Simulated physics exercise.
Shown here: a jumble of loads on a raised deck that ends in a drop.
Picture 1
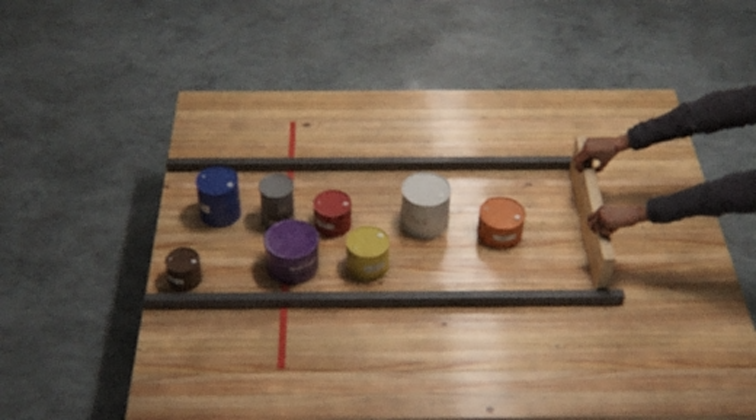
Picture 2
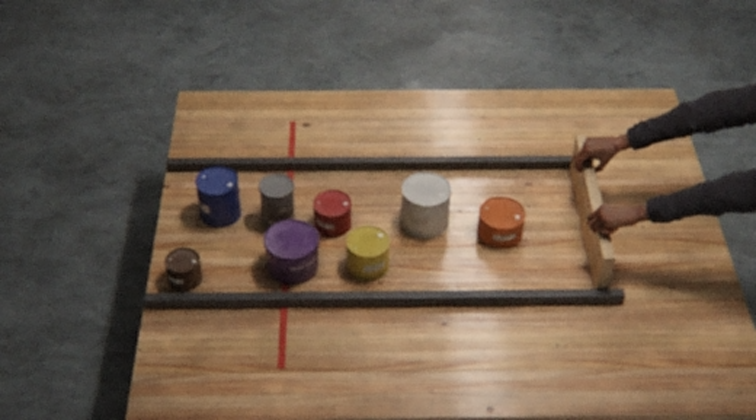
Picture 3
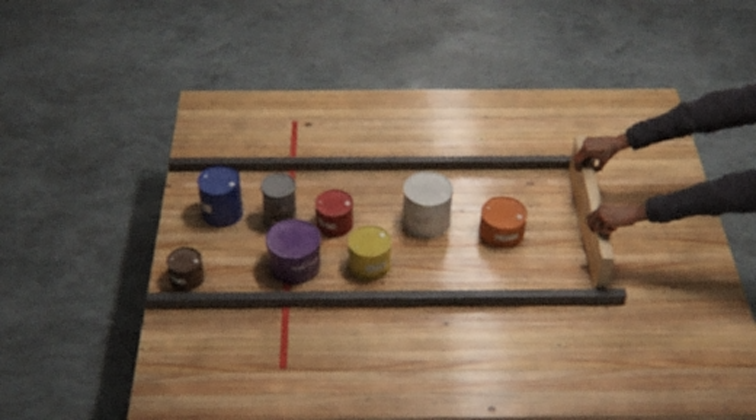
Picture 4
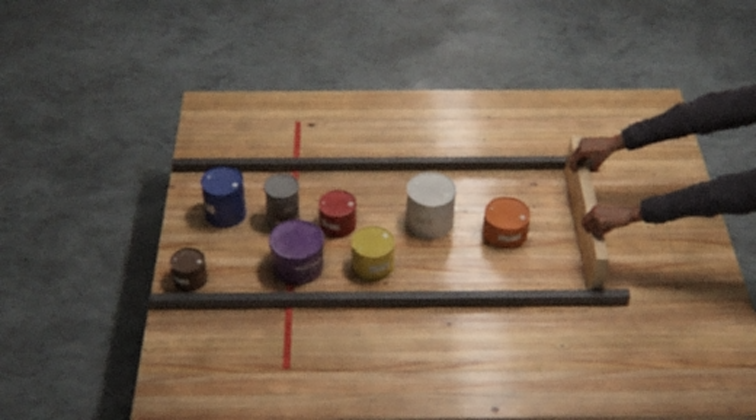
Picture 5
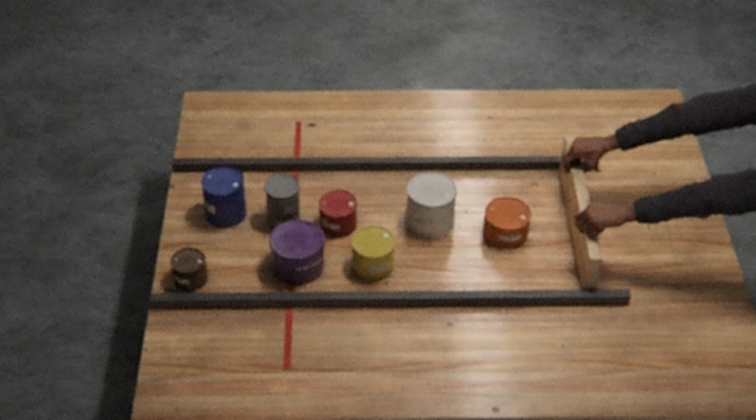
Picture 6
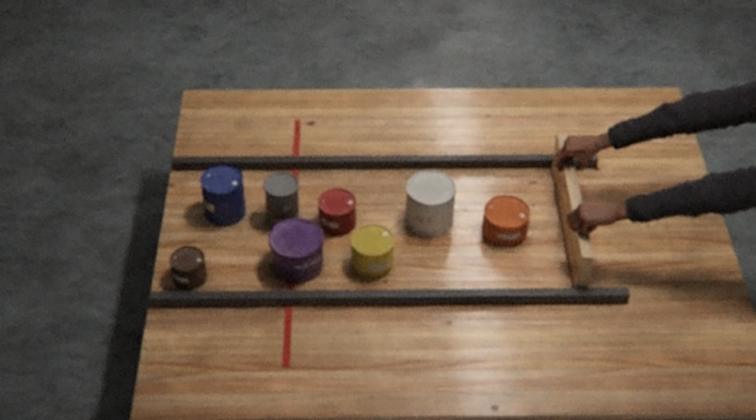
A wooden plank, held by two hands reaching in from the right, slides a short way left between dark rails on a wooden table seen from above, over a grey floor. Blue, grey, red, purple, yellow and brown canisters sit around a red tape line at left, with white and orange ones nearer the plank. The canisters stay put while the view shifts very slightly.
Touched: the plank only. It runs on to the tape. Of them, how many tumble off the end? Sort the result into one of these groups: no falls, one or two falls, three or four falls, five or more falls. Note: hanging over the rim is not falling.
No falls.
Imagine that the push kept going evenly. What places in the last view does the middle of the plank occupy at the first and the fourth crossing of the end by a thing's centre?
At (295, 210) for the first, at (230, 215) for the fourth.
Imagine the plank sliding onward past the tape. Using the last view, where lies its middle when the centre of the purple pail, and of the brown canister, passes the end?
First near (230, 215), second near (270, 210).
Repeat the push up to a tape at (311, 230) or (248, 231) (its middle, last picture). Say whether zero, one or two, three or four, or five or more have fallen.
No fall at all; either one or two.
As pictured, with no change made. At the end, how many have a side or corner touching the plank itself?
The number is 3.
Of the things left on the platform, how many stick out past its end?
The overhang total is 1.
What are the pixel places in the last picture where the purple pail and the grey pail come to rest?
Roughly (220, 254) for the first and roughly (204, 190) for the second.
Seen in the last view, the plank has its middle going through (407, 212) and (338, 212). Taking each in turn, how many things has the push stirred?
One spot: 3. Other spot: 7.
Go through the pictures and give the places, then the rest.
In the first picture, brown canister (184, 269); blue canister (219, 197); grey pail (277, 202); plank (591, 212); tape (288, 232).
In the second picture, blue canister (219, 197); red canister (333, 213).
In the third picture, grey pail (279, 202); plank (590, 211).
In the fourth picture, brown canister (189, 270); yellow canister (373, 254).
In the fifth picture, blue canister (224, 197); white canister (431, 205).
In the sixth picture, brown canister (189, 268); blue canister (224, 196); grey pail (282, 201); plank (571, 210); tape (292, 230).
Soon after, none off yet; brown canister at rest near (189, 268); blue canister at rest near (224, 196); grey pail at rest near (282, 201).
Then, none off yet; brown canister at rest near (189, 268); blue canister moved a little near (213, 194); grey pail moved about its own width near (251, 195).
At rest, the number that fall off is zero.
